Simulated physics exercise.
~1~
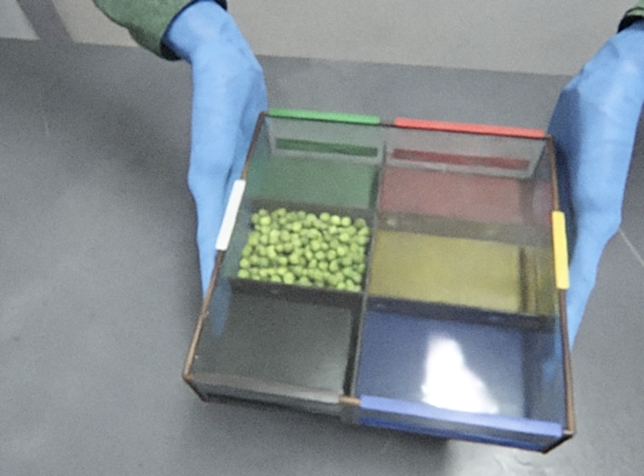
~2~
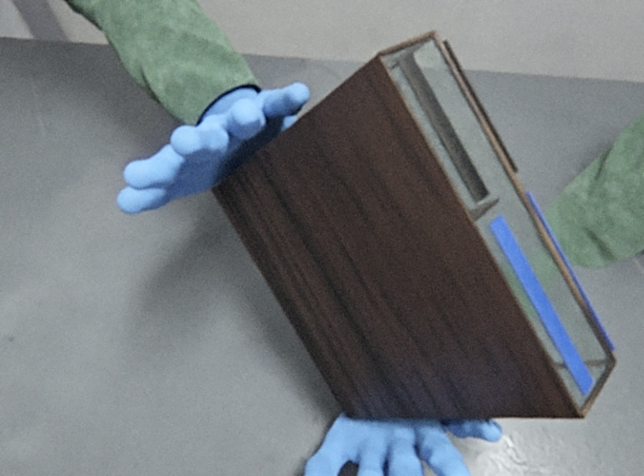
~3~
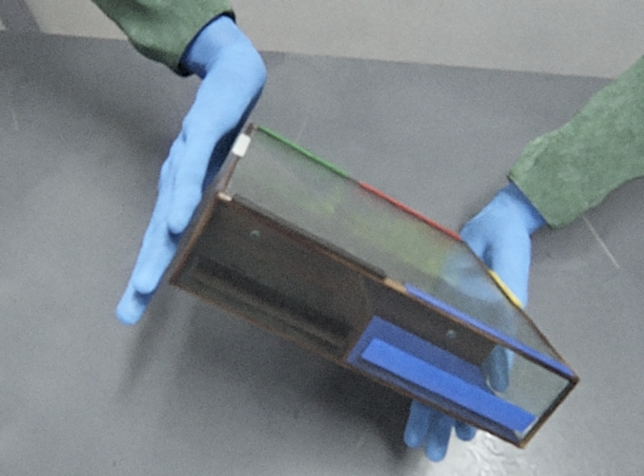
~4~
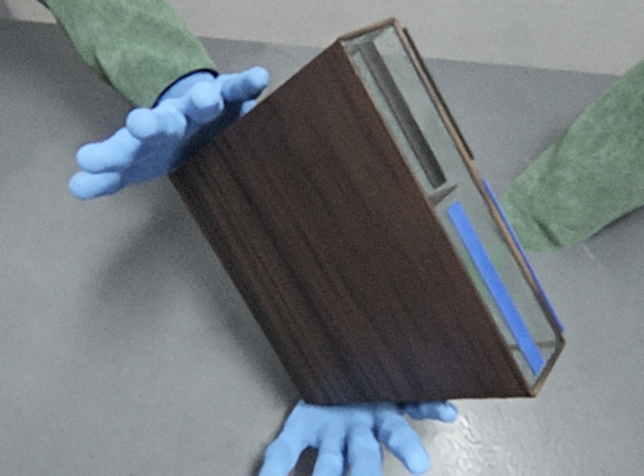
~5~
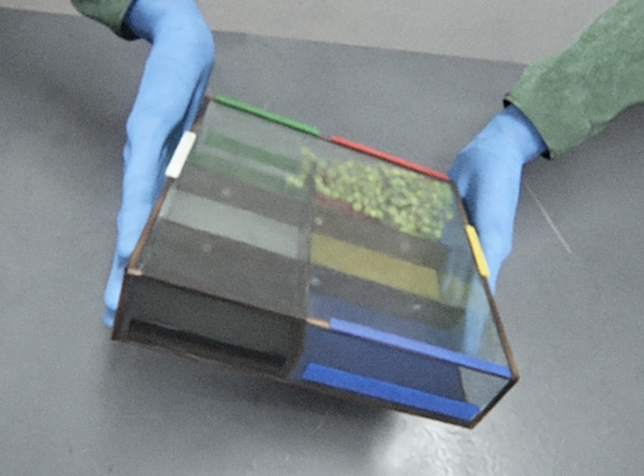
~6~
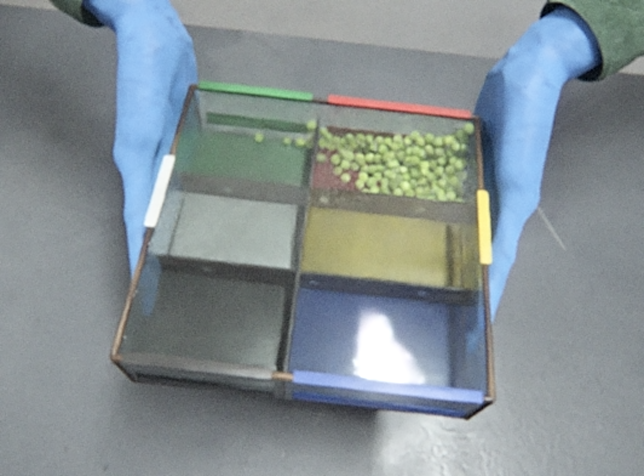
A clear-lidded box with six coloured compartments is held in two blue-gloved hands above a grey table, seen from above, with green peas filling the white-marked section at middle left. The hands tip the box up steeply until its dark wooden underside faces the viewer and the peas are hidden. They swing it partly back, showing the black and blue front sections empty, then tip it up again. Finally they lower it level. Most peas now lie in the red section at back right, with a few in the green one beside it.
